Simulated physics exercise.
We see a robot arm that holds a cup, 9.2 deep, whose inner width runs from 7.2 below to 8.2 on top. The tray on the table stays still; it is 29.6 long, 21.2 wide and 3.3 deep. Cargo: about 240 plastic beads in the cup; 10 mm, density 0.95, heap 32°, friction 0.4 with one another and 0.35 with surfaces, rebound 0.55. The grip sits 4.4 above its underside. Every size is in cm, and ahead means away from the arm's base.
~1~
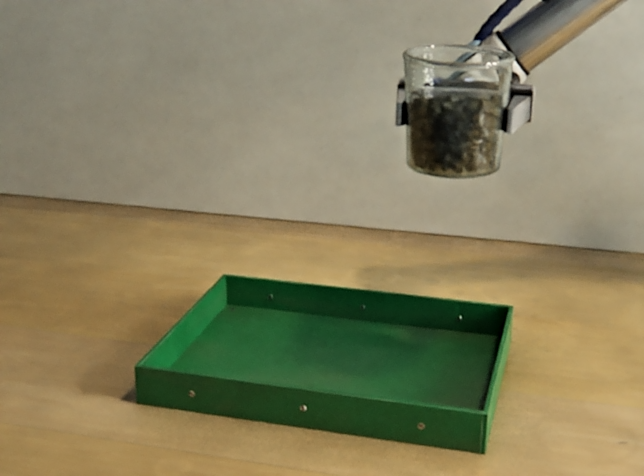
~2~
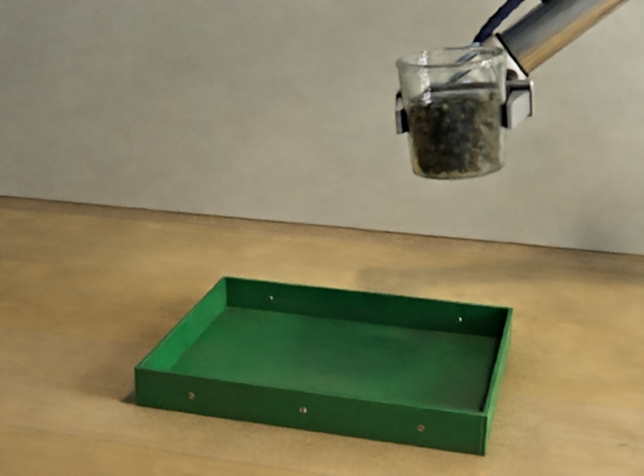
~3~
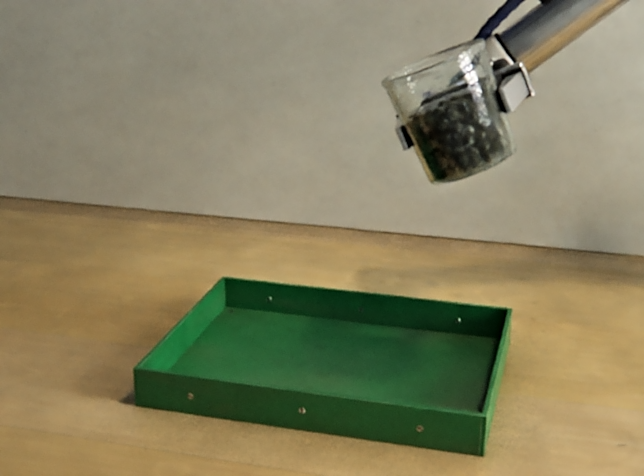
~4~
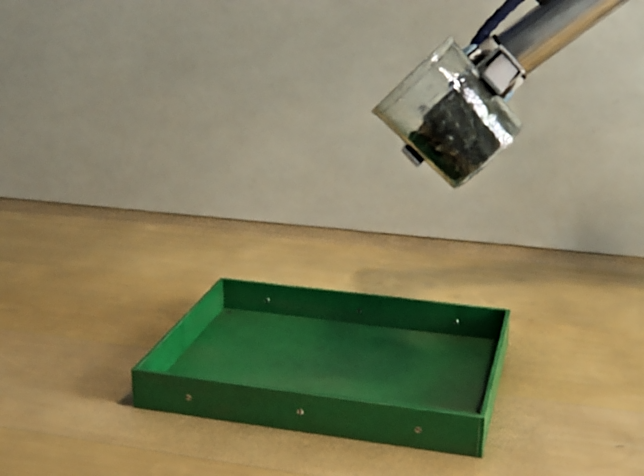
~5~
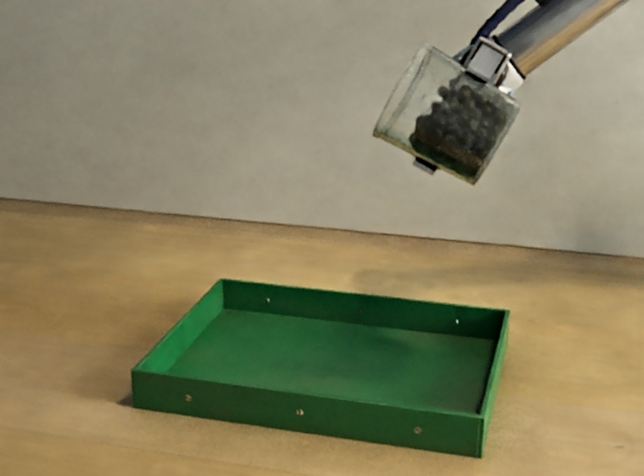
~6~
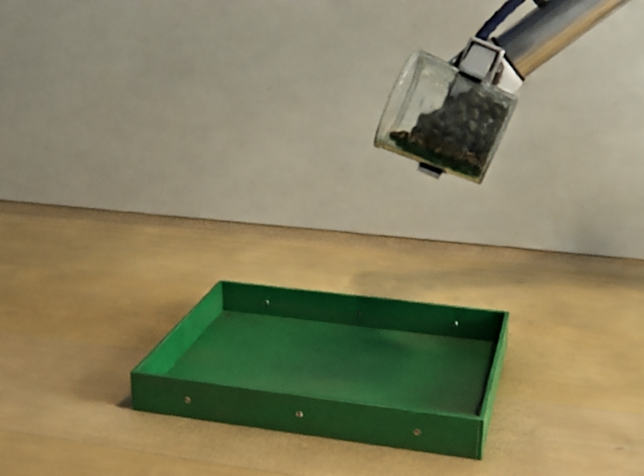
A robot arm holds a clear cup partly filled with dark beads above and to the right of an empty green tray on a wooden table. The cup starts upright, then tilts steadily to the left until it lies nearly on its side, and the beads shift along its lower wall.
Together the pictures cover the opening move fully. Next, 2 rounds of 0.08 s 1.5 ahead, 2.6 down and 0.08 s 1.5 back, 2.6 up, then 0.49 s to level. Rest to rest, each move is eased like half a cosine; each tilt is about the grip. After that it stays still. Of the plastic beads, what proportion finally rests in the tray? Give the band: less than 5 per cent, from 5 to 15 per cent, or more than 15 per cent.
The band is from 5 to 15 per cent.
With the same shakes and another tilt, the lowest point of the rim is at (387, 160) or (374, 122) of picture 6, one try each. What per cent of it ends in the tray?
Estimates in order: 30 % and 0 %.
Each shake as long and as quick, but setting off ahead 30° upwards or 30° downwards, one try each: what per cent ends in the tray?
You'd get about 45 per cent with the first setting and about 15 per cent with the second.
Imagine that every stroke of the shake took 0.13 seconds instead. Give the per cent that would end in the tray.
It would be some 0 %.
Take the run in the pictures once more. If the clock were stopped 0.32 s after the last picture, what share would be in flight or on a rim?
Some 4 percent.
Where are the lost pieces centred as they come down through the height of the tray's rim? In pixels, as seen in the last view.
Their middle sits near (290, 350).
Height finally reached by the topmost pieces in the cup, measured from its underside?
The top sits some 8.0 cm up.
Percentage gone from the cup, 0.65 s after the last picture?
About 10 per cent by then.
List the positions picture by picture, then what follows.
Cup middle at (456, 112), level; upper third of the load around (456, 109), from x 415 to 500, top at y 95; 245 in the cup, in the first picture.
Cup middle at (455, 114), tilted 7° forward; upper third of the load around (458, 111), from x 415 to 495, top at y 95, in the second picture.
Cup middle at (454, 115), tilted 24° forward; upper third of the load around (465, 111), from x 415 to 505, top at y 85, in the third picture.
Cup middle at (451, 117), tilted 46° forward; upper third of the load around (468, 110), from x 415 to 510, top at y 80, in the fourth picture.
Cup middle at (450, 118), tilted 63° forward; upper third of the load around (469, 108), from x 415 to 510, top at y 90, in the fifth picture.
Cup middle at (449, 120), tilted 70° forward; upper third of the load around (473, 113), from x 390 to 510, top at y 90; 245 in the cup, in the sixth picture.
Then, 0.32 s after the last picture, tilted 70° forward, highest piece 27 above the table; 235 in the cup, 1 in the tray, 9 in flight or on a rim.
Then, 0.65 s after the last picture, tilted 17° forward, highest piece 28 above the table; 217 in the cup, 23 in the tray, 1 on the table or floor, 4 in flight or on a rim.
Then, 1.01 s after the last picture, level, highest piece 28 above the table; 217 in the cup, 22 in the tray, 6 on the table or floor.
Then, 2.06 s after the last picture, level, highest piece 28 above the table; 217 in the cup, 22 in the tray, 6 on the table or floor.
Final count, 217 in the cup, 22 in the tray, 6 on the table or floor. That is 9 % in the tray.
